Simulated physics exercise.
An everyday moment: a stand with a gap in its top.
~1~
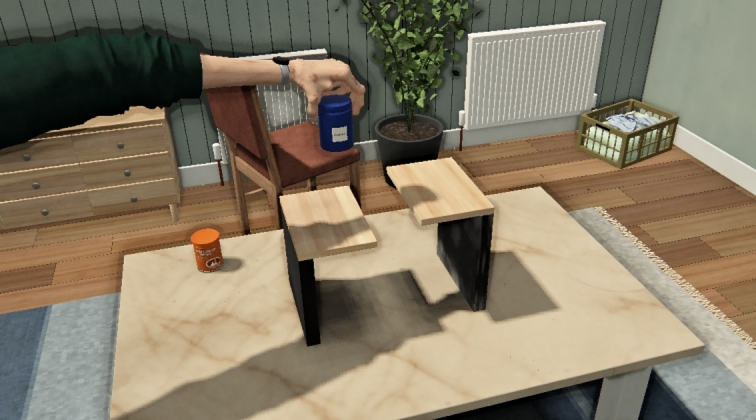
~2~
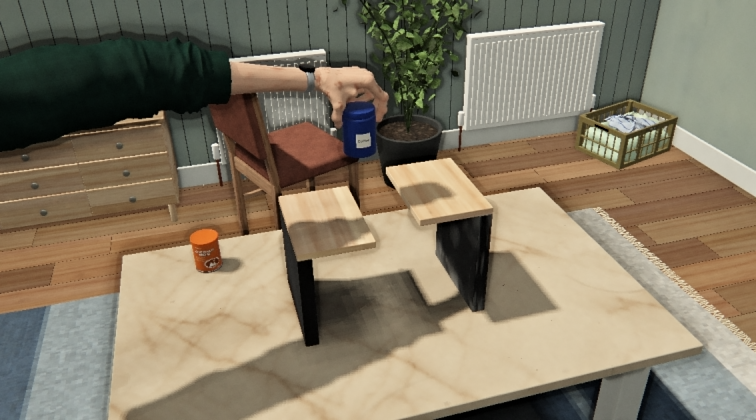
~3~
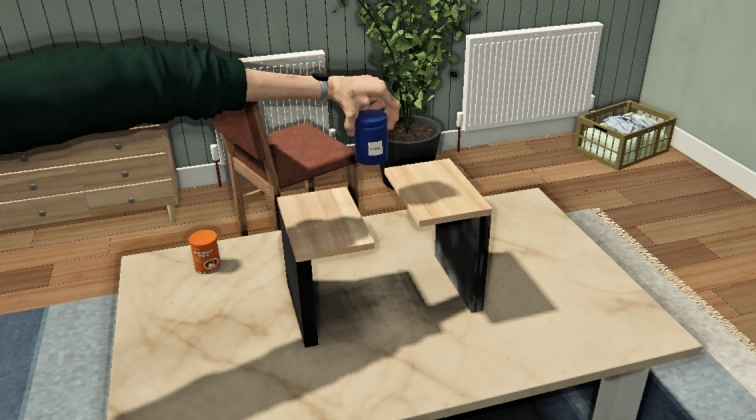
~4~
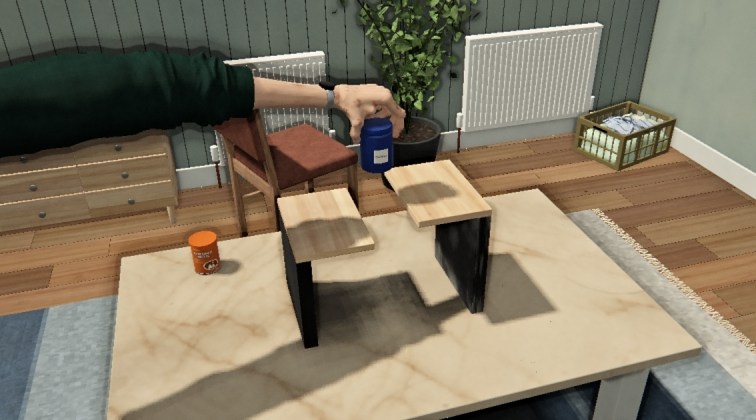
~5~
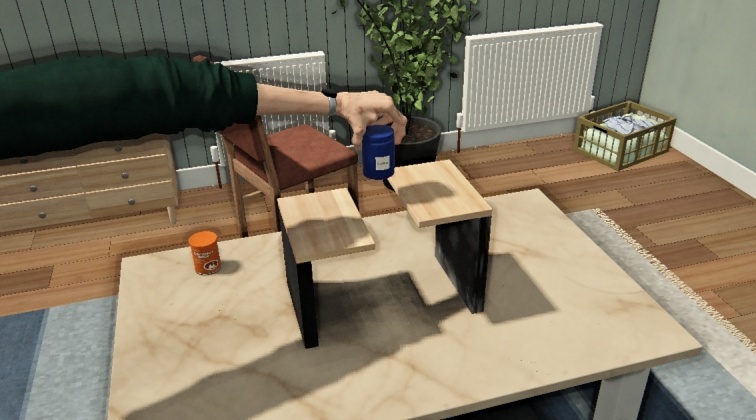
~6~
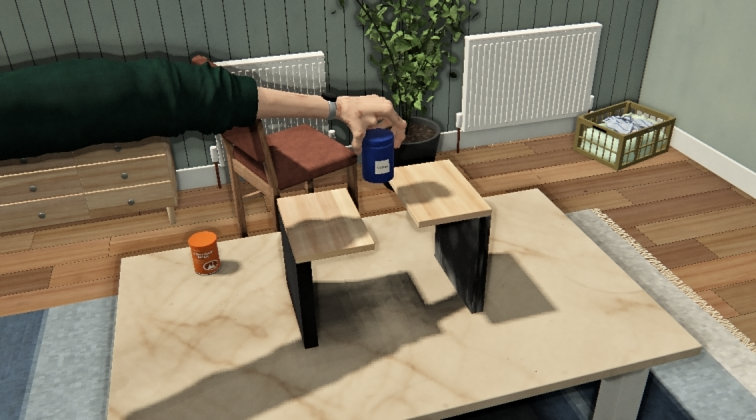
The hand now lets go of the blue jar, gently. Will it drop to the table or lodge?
Here the jar goes down the gap.
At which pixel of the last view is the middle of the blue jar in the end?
At about (381, 281).
Then, 0.32 s on from there, blue jar shifted well along near (380, 251).
Then, 0.66 s on from there, blue jar shifted well along near (381, 282).
In the end, moved from the start, blue jar; orange tin unmoved. At the end, from the last picture's camera, blue jar near (381, 282). The jar reaches the table.
